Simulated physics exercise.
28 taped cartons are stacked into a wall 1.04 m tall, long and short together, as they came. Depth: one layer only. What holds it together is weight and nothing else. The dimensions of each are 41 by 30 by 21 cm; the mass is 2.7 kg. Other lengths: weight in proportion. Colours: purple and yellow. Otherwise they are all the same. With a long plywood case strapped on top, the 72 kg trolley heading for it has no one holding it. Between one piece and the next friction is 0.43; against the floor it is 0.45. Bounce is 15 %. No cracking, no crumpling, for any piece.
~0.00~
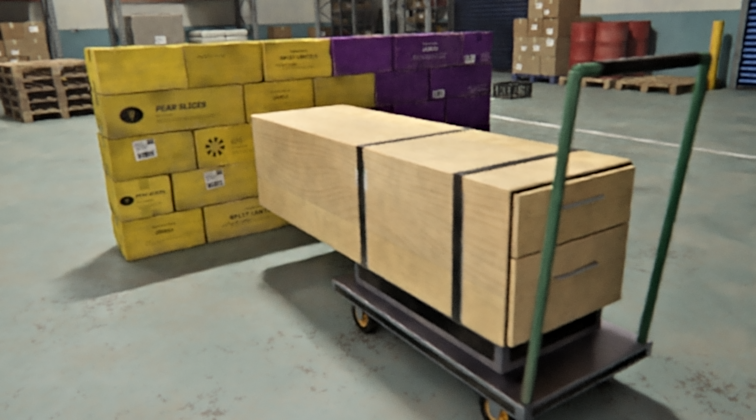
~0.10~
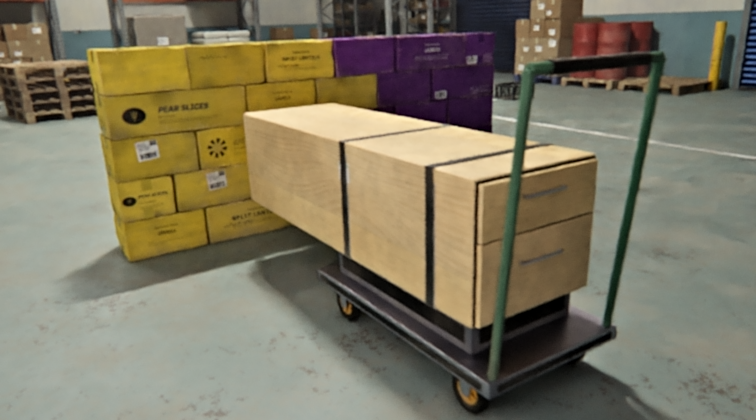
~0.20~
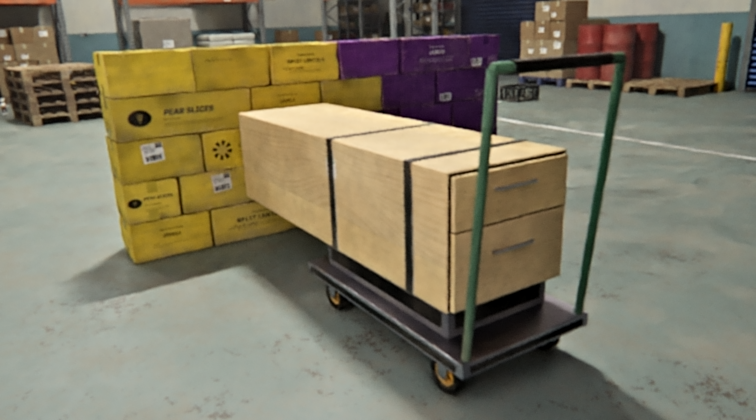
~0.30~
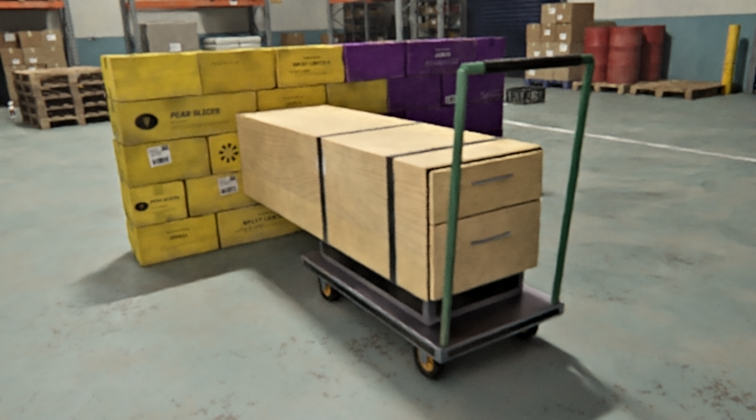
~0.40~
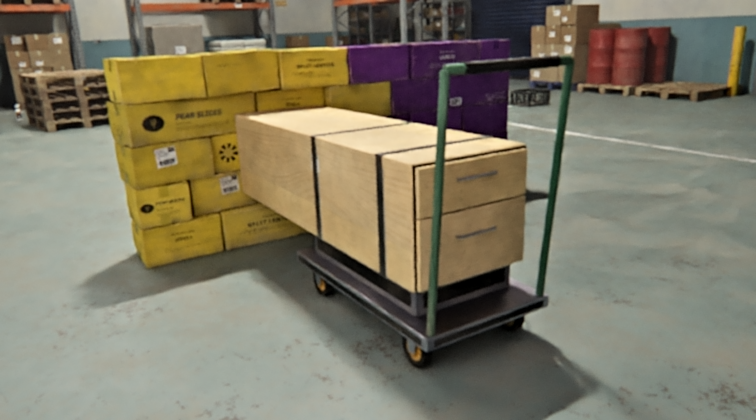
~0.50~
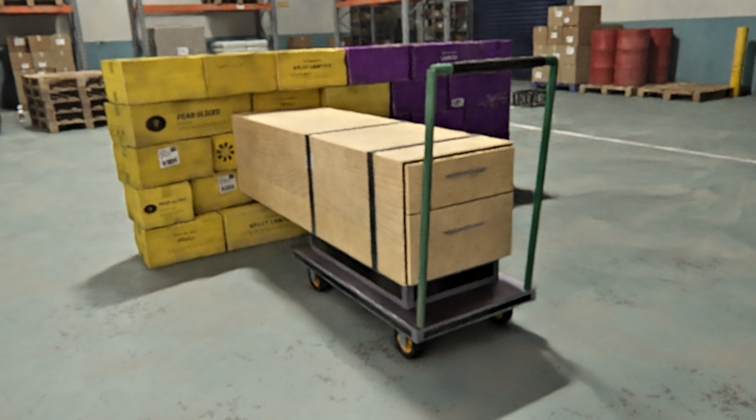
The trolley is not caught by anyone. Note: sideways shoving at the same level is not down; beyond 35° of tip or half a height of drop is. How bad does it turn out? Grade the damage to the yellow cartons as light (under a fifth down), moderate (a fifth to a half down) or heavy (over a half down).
Heavy.
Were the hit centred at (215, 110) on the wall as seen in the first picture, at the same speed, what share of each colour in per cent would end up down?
You'd end up with yellow at 60 and purple at 0 percent down.
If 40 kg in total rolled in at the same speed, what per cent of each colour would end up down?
Result: Yellow 0 and purple 0 in a hundred.
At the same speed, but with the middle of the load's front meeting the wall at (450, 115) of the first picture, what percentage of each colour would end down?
Down at the end: Yellow 10 percent, purple 80 percent.
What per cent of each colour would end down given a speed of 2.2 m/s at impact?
Yellow 70%, purple 0%.
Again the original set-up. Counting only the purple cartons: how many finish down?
Purple: 1.
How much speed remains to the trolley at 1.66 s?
Speed: Around 0.1 m/s.
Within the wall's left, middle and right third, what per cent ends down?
Per cent - left 70, middle 60, right 0.
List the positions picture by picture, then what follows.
In the first frame (each place is the centre of the face we see best; the camera pans a little), load (258, 145) 41 cm short of the wall; top yellow carton (143, 70); top purple carton (430, 51); all as stacked.
In the second frame, load (250, 142) 28 cm short of the wall; top yellow carton (146, 71).
In the third frame, load (245, 140) 14 cm short of the wall; top yellow carton (151, 74).
In the fourth frame, load (242, 140) 16 mm short of the wall; top yellow carton (158, 77).
In the fifth frame, load (240, 140) 8 cm into the wall's line; top yellow carton (163, 79); 8 have shifted.
In the sixth frame, load (237, 139) 16 cm into the wall's line; top yellow carton (166, 80) moved 37 mm; top purple carton (449, 60); 12 have shifted.
By 0.84 s, load 29 cm past the wall's line, still rolling; none of the 16 yellow cartons down (0 of 28 in all colours); top yellow carton tilted 10°.
By 1.24 s, load 37 cm past the wall's line, still rolling; 9 of the 16 yellow cartons down (10 of 28 in all colours); top yellow carton tilted 32°, 16 cm lower.
By 1.66 s, load 42 cm past the wall's line, still rolling; 11 of the 16 yellow cartons down (12 of 28 in all colours); top yellow carton on its side.
When it is over (2.7 s), load 43 cm past the wall's line, stopped; 11 of the 16 yellow cartons down (12 of 28 in all colours); top yellow carton upside down; top purple carton unmoved. That is 69 per cent. In pixels of the last frame, middles, top yellow carton near (85, 184), top purple carton near (436, 60).
